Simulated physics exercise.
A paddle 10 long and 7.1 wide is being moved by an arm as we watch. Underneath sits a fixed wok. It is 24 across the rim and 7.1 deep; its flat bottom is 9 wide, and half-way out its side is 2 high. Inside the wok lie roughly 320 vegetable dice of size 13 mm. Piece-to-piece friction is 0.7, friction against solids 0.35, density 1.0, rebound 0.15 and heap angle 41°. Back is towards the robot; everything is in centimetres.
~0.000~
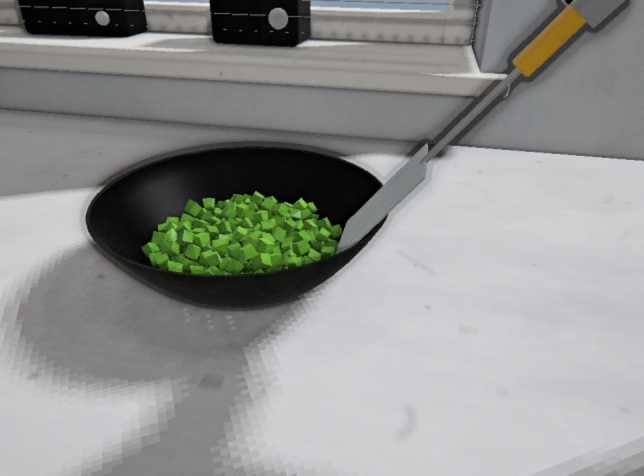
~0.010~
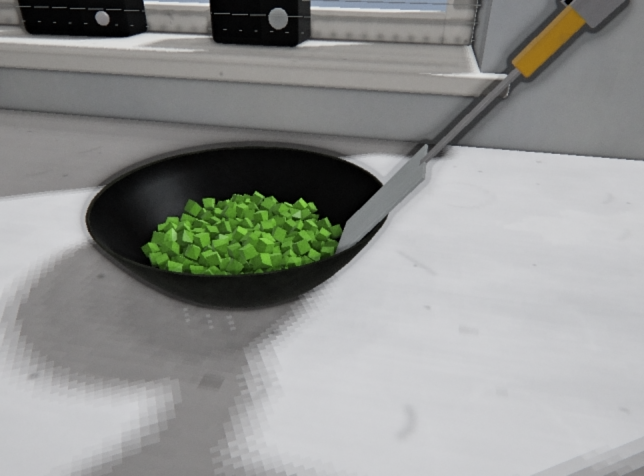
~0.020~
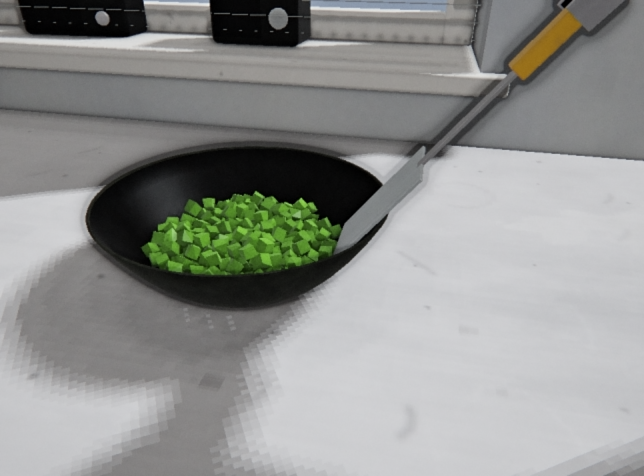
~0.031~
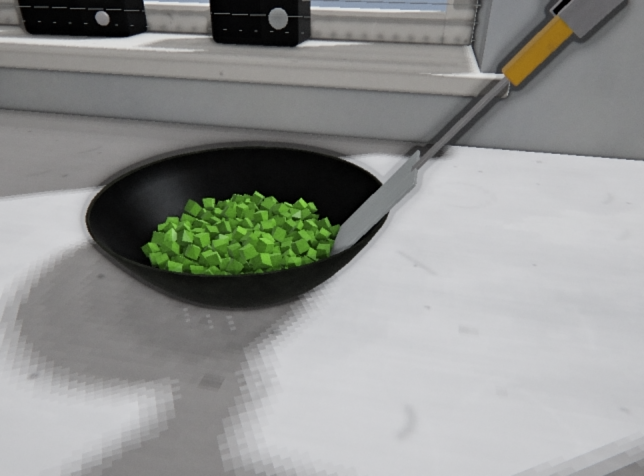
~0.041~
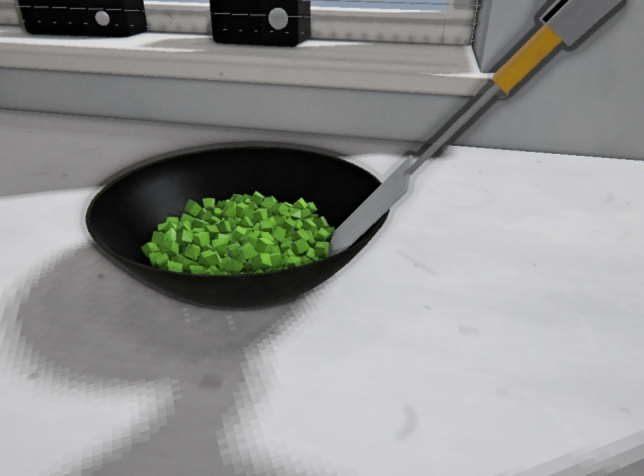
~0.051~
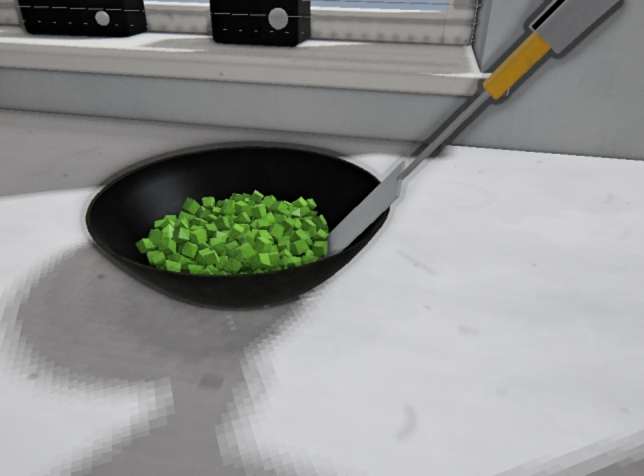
We see a black wok holding a heap of green cubes on a pale surface, a grey paddle resting at its right side; the paddle stays nearly still, then slides slightly down and left, nudging the cubes a little leftward.
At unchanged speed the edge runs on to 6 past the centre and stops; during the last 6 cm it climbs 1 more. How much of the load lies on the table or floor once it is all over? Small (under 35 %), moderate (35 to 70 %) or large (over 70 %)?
Small.
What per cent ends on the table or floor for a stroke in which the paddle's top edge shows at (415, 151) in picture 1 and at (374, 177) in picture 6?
About 40 per cent.
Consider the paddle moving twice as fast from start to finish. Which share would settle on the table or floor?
Roughly 40 per cent, I'd say.
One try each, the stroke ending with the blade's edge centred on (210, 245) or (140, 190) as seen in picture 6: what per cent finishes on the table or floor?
I'd say some 10 per cent, then some 60 per cent.
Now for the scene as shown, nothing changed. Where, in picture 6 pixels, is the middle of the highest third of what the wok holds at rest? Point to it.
I'd put it close to (153, 201).
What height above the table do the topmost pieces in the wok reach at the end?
Top of the heap: Roughly 9.0 cm above the table top.
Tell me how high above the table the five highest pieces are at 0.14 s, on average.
Around 8 cm above the table.
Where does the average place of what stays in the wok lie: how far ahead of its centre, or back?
Roughly 4.5 centimetres ahead.
After 0.14 s, sloping 52°, highest piece 9 above the table; 324 in the wok.
After 0.23 s, sloping 52°, highest piece 10 above the table; 314 in the wok, 10 on the blade or in flight.
After 0.47 s, sloping 52°, highest piece 8 above the table; 238 in the wok, 79 on the table or floor, 7 on the blade or in flight.
After 1.52 s, sloping 52°, highest piece 8 above the table; 237 in the wok, 87 on the table or floor.
At rest, 237 in the wok, 87 on the table or floor. That is 27 % on the table or floor.
